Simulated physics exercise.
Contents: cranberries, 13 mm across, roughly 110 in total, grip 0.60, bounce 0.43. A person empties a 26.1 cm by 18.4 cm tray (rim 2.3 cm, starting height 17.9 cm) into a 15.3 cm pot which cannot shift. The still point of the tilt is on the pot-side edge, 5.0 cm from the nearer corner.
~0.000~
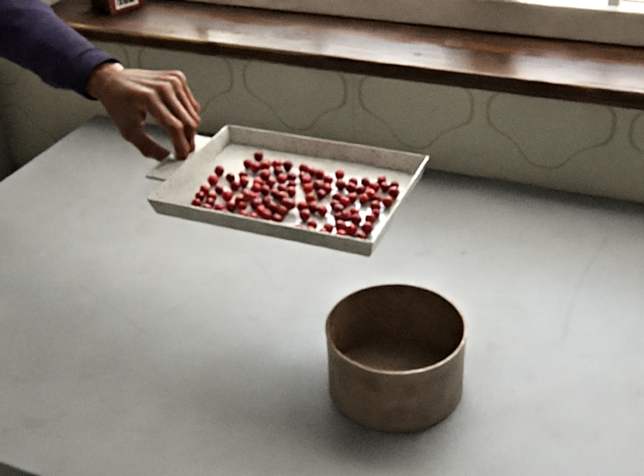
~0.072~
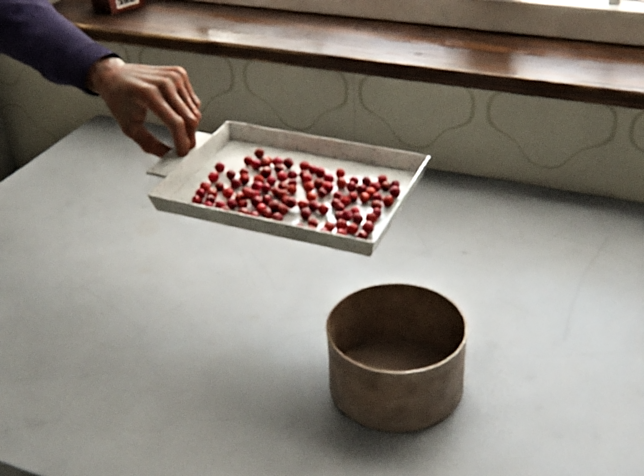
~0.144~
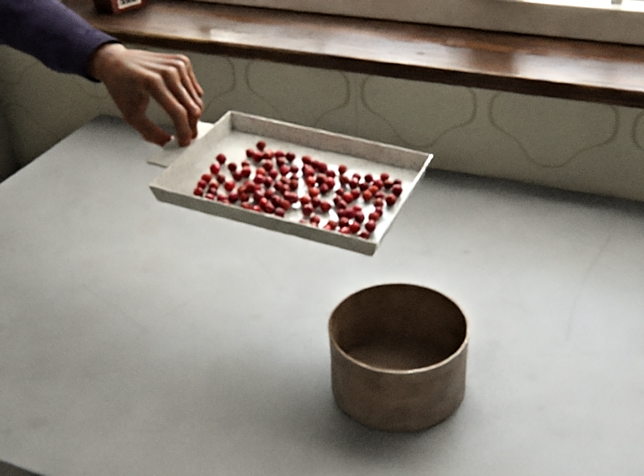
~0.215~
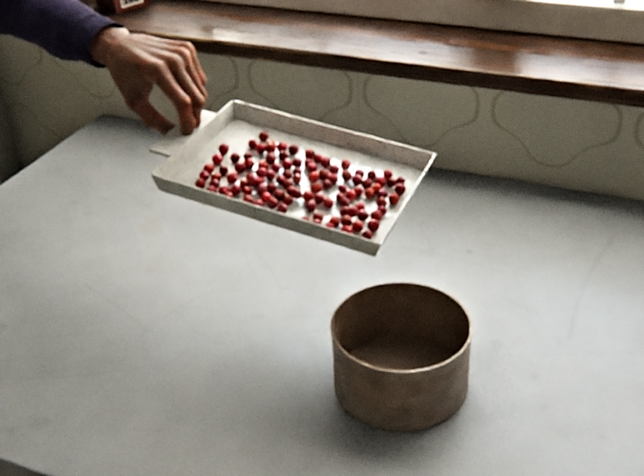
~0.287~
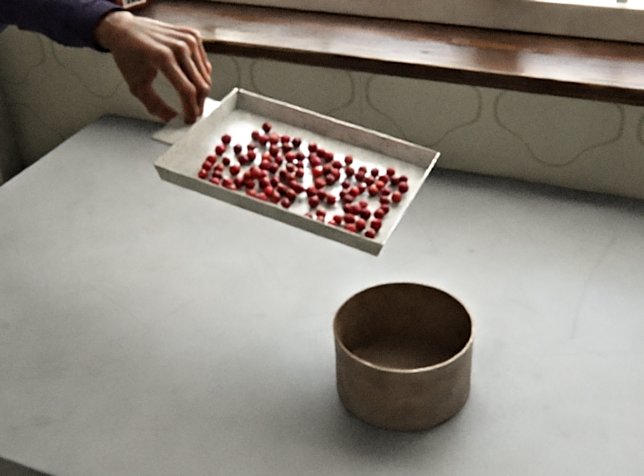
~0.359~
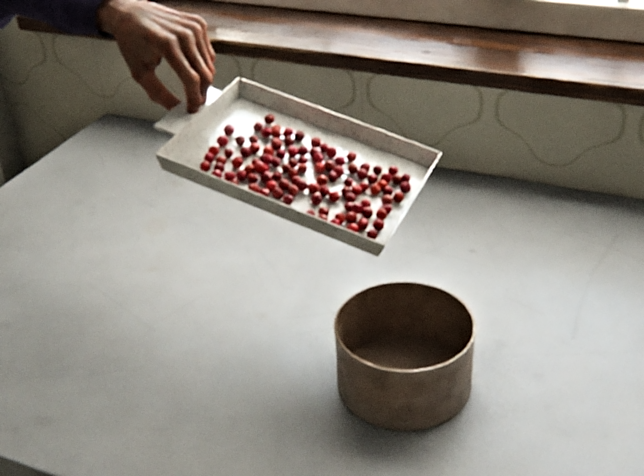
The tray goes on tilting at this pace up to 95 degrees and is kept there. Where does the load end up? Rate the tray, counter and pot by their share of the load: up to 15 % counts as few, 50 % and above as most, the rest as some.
Tray: Few; counter: Some; pot: Most.
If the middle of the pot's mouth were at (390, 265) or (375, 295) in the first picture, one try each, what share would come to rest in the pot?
Close to 5 in a hundred, then close to 25 in a hundred.
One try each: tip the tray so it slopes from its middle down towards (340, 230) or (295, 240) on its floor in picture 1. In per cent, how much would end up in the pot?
Approximately 100 percent, then 60 percent.
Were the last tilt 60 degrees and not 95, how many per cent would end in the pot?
I'd put it at close to 0 per cent.
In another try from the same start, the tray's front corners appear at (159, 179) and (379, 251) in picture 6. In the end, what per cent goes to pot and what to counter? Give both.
In the pot: 60 per cent; on the counter: 40 per cent.
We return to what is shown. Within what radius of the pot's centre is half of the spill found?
14 cm.
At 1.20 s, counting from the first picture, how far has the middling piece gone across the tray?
Roughly 6 cm.
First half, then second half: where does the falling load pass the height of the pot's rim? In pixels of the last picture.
(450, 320) first, (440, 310) later, roughly.
After 1.20 s, tilt 51 degrees; the tray holds 100 %, the pot 0 %.
After 1.76 s, tilt 77 degrees; the tray holds 100 %, the pot 0 %.
Then, at 2.37 s, tilt 95 degrees; the tray holds 15 %, the pot 45 %.
In the end, at 3.2 s, tray 0 %, counter 35 %, pot 65 %.
